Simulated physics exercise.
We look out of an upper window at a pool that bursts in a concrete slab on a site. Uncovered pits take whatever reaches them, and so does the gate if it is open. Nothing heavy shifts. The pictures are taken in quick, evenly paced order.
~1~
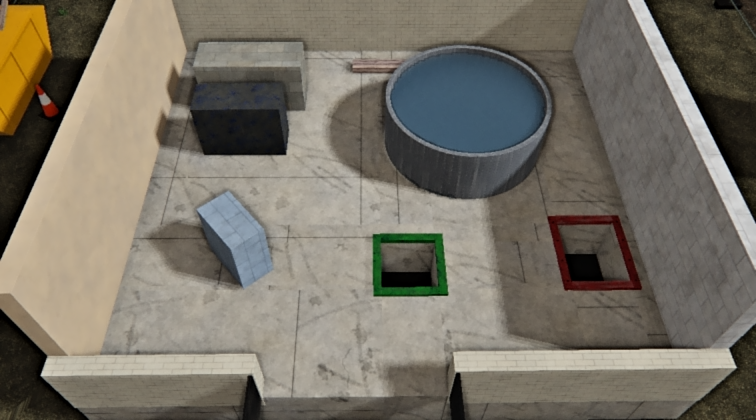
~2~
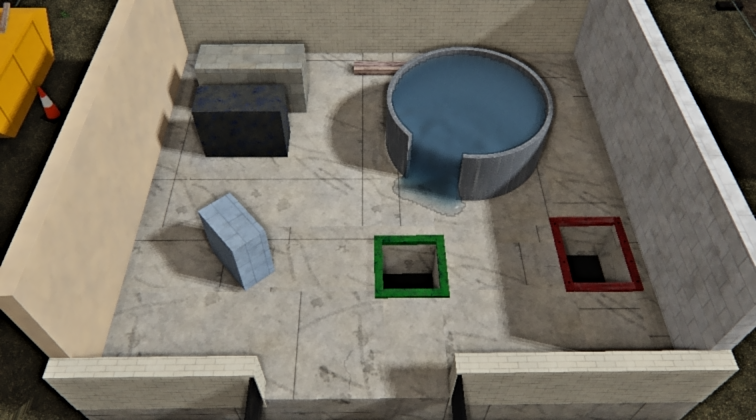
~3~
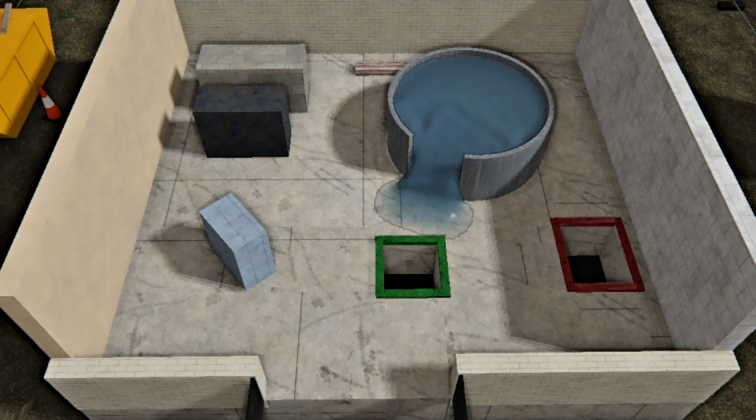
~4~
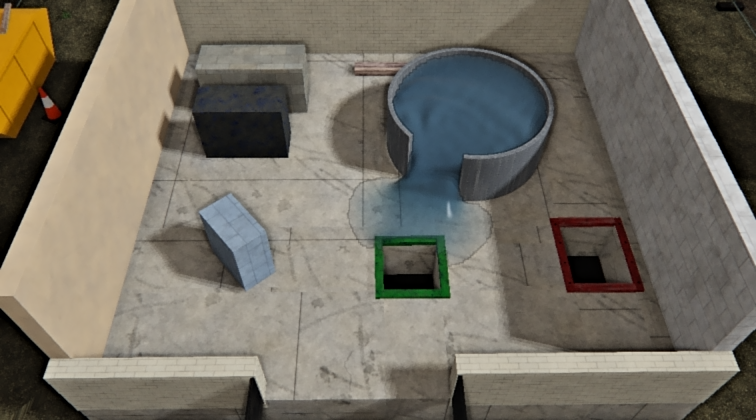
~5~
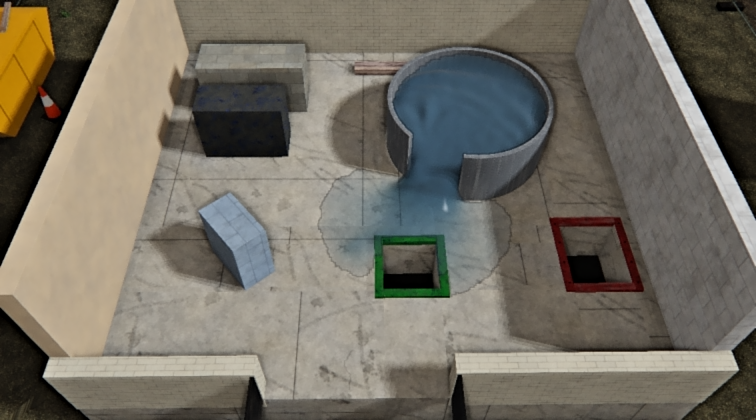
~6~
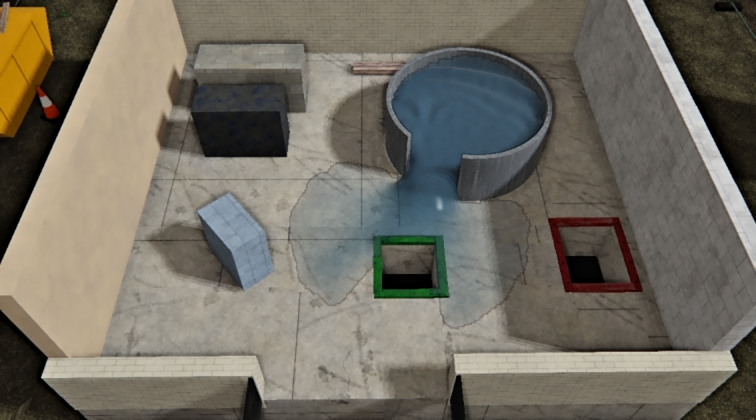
On a walled concrete slab, a round tank of still water opened at the front, and water poured through the gap, spreading across the floor and around both sides of the green-edged square hole.
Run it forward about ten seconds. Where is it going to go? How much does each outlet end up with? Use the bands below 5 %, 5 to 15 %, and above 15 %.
Once it settles, the gate ends up with 5 to 15 %, the red pit ends up with below 5 %, the green pit ends up with above 15 %.
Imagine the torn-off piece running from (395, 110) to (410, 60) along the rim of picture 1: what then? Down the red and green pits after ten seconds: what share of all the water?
The red pit takes 4 per cent and the green pit 2 per cent.
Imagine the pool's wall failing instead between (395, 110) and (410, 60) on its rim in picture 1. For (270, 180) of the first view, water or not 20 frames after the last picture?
Lab note: Point logged as inundated.
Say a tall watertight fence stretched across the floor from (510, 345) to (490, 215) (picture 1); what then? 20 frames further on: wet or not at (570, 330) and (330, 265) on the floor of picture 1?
Swamped, then swamped.
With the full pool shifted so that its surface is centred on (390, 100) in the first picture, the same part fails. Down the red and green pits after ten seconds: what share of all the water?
The red pit ends up with 0 per cent and the green pit with 4 per cent.
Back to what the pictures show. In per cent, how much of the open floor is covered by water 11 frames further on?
Around 35 percent.
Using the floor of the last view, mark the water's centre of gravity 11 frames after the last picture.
Close to (429, 180).
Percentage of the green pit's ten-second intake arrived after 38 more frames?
Share by then: 80 in a hundred.
A moment on, water covers 30 % of the floor; the gate 0 %, the red pit 0 %, the green pit 8 %.
Next, water covers 35 % of the floor; the gate 1 %, the red pit 0 %, the green pit 14 %.
Then, water covers 45 % of the floor; the gate 2 %, the red pit 0 %, the green pit 21 %.
Later, water covers 60 % of the floor; the gate 5 %, the red pit 1 %, the green pit 28 %.
In the end, water covers 85 % of the floor; the gate 8 %, the red pit 2 %, the green pit 34 %.
